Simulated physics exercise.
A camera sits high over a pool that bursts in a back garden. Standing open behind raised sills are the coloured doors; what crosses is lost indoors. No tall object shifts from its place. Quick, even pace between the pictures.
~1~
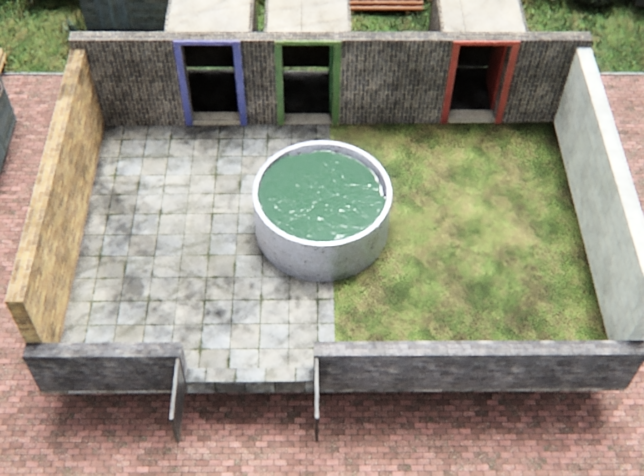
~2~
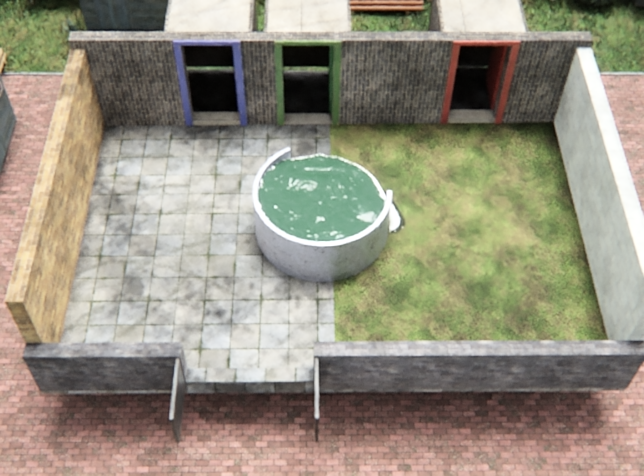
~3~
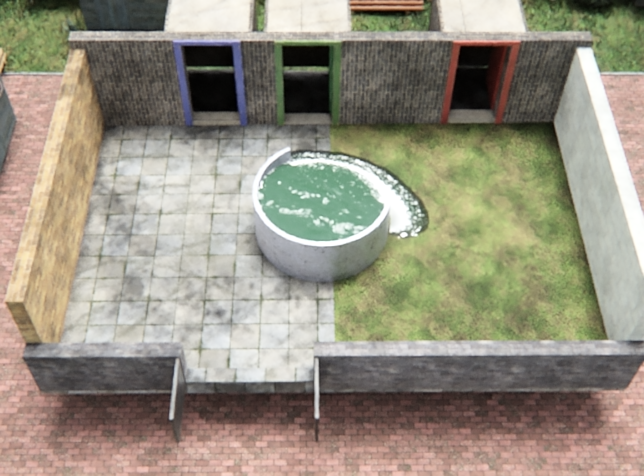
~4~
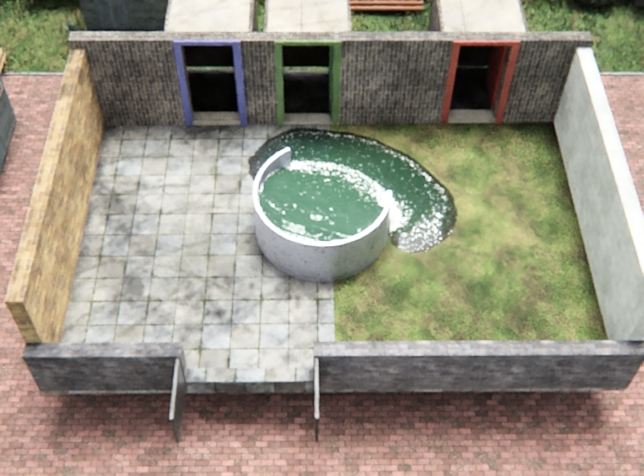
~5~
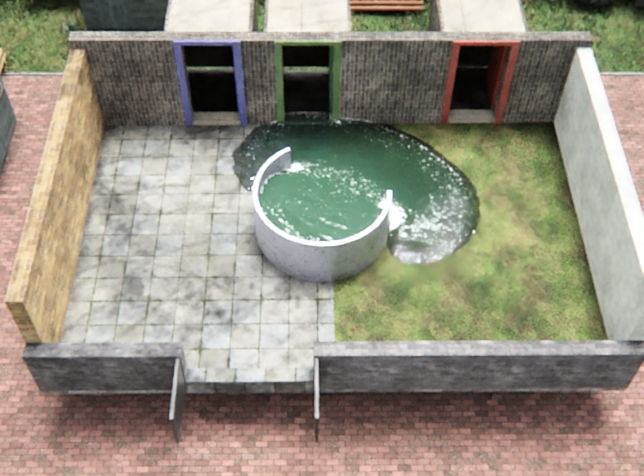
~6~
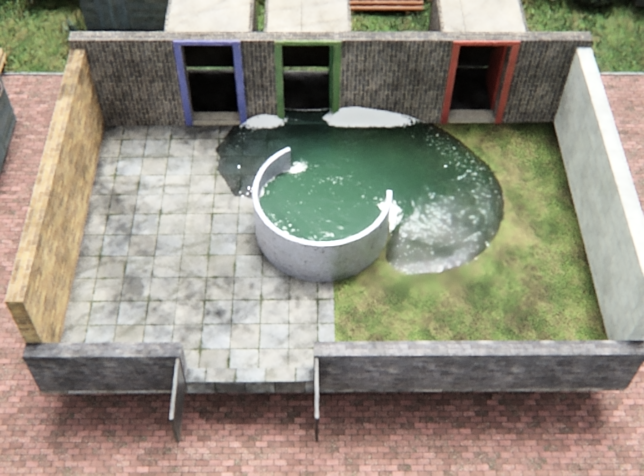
Round pool in a walled yard breaking open on its far side, green water spreading across paving and grass to the back wall.
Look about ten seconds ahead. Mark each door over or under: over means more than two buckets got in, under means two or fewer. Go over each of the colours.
Green door - over, red door - over, blue door - under.
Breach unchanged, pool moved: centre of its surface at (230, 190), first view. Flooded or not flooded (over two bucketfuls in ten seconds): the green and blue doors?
From what I see, the green door tops the mark and the blue door tops the mark too.
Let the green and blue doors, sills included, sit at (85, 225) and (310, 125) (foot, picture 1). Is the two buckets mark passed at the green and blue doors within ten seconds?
As it turns out, the green keeps clear but the blue spills past.
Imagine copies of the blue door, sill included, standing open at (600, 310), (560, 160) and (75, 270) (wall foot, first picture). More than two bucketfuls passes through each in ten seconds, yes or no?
In order: Falls short, exceeds it, falls short.
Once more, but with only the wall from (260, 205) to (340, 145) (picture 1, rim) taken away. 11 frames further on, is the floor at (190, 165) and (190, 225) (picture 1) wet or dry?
In order - first: Drenched, second: Drenched.
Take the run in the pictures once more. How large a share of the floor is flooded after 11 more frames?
Estimated share: About 40 %.
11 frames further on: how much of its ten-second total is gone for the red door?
Roughly 50 %.
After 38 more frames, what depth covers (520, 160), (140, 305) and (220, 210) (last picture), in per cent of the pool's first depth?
At the three places, in the order asked: Around 10, 2 and 2 per cent.
A moment on, water covers 35 % of the floor; the green door far over two buckets in, the red door under two buckets in, the blue door wet at the sill, nothing in.
Next, water covers 40 % of the floor; the green door far over two buckets in, the red door over two buckets in, the blue door under two buckets in.
Then, water covers 55 % of the floor; the green door far over two buckets in, the red door over two buckets in, the blue door under two buckets in.
Later, water covers 75 % of the floor; the green door far over two buckets in, the red door over two buckets in, the blue door under two buckets in.
In the end, water covers 95 % of the floor; the green door far over two buckets in, the red door over two buckets in, the blue door under two buckets in.
